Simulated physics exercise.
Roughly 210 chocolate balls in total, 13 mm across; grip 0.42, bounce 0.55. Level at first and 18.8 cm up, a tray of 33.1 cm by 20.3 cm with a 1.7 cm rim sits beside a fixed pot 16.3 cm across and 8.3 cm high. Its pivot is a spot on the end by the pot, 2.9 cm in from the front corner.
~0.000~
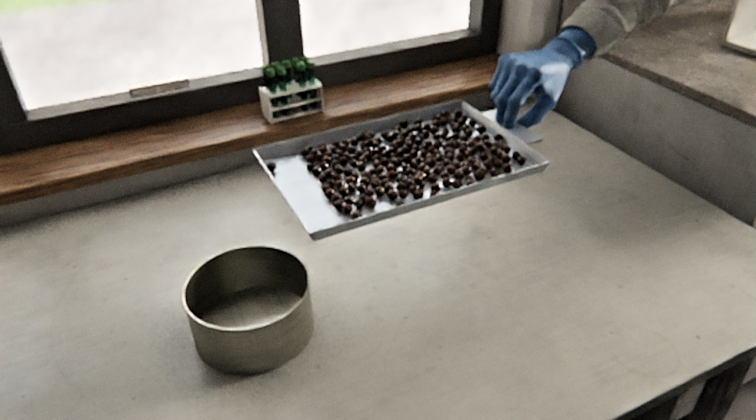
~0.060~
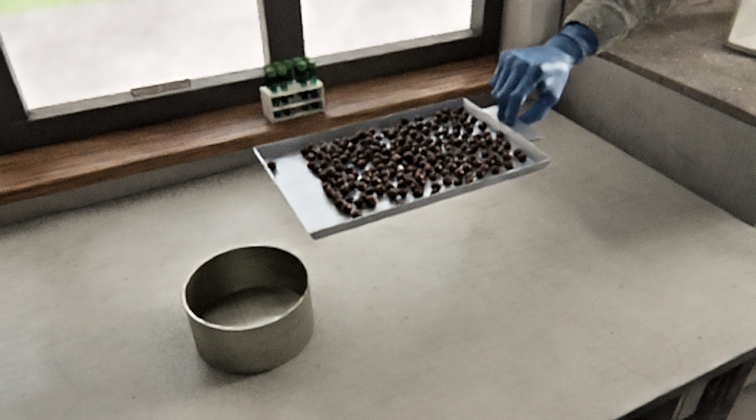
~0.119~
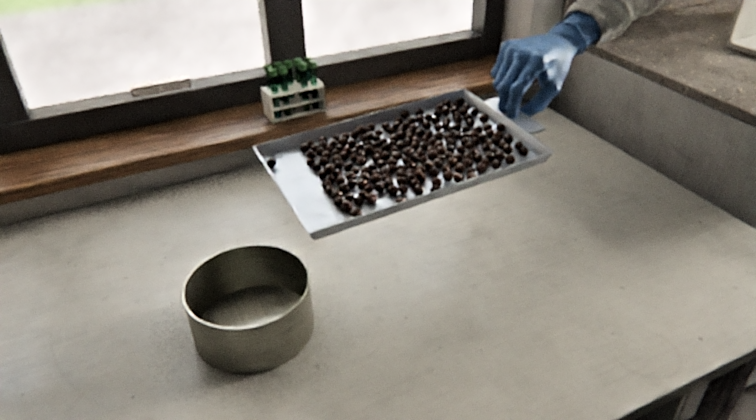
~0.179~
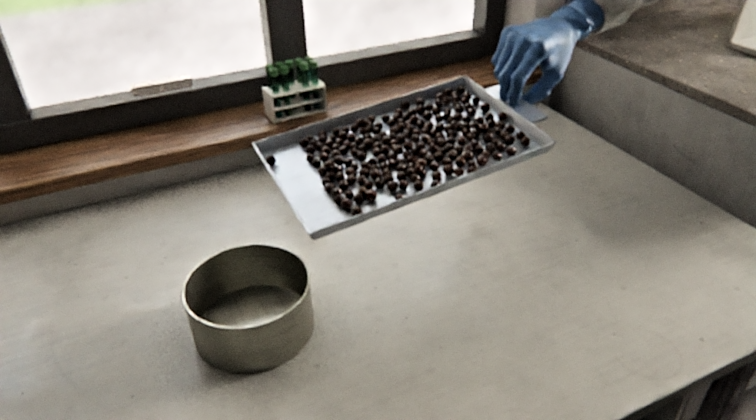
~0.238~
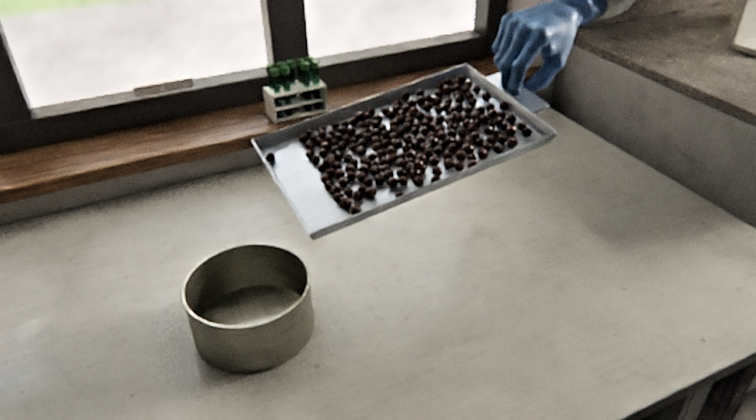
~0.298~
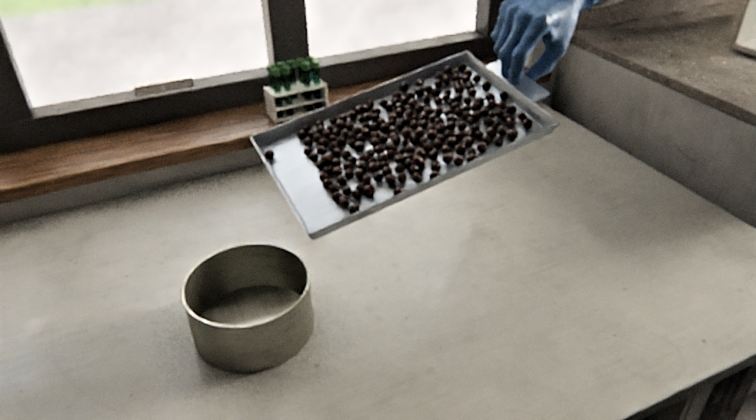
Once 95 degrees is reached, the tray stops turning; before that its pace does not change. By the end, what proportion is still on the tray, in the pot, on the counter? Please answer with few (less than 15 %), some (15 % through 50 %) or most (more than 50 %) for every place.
Left on the tray: Few, pot: Some, counter: Most.
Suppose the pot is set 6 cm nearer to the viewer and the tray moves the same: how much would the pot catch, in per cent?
Near 80 per cent in that case.
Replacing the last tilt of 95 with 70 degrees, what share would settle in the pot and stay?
You'd end up with some 35 % in the pot.
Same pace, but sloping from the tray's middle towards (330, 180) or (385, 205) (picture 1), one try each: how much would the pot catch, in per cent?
Roughly 65 % for the first direction, roughly 5 % for the second.
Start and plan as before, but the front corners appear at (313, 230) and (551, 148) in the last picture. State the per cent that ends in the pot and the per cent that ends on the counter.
You'd end with pot at 0 and counter at 100.
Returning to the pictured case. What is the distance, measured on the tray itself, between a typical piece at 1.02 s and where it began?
Displacement on the tray: Roughly 12 cm.
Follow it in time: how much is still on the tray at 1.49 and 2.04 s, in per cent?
In turn: 30, 0.
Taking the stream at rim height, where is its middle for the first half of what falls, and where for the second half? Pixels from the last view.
Around (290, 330), then (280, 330).
After 1.02 s, tilt 51 degrees; the tray holds 95 %, the pot 0 %.
After 1.49 s, tilt 77 degrees; the tray holds 30 %, the pot 20 %.
After 2.04 s, tilt 95 degrees; the tray holds 0 %, the pot 35 %.
In the end, at 2.6 s, tray 0 %, pot 35 %, counter 65 %.
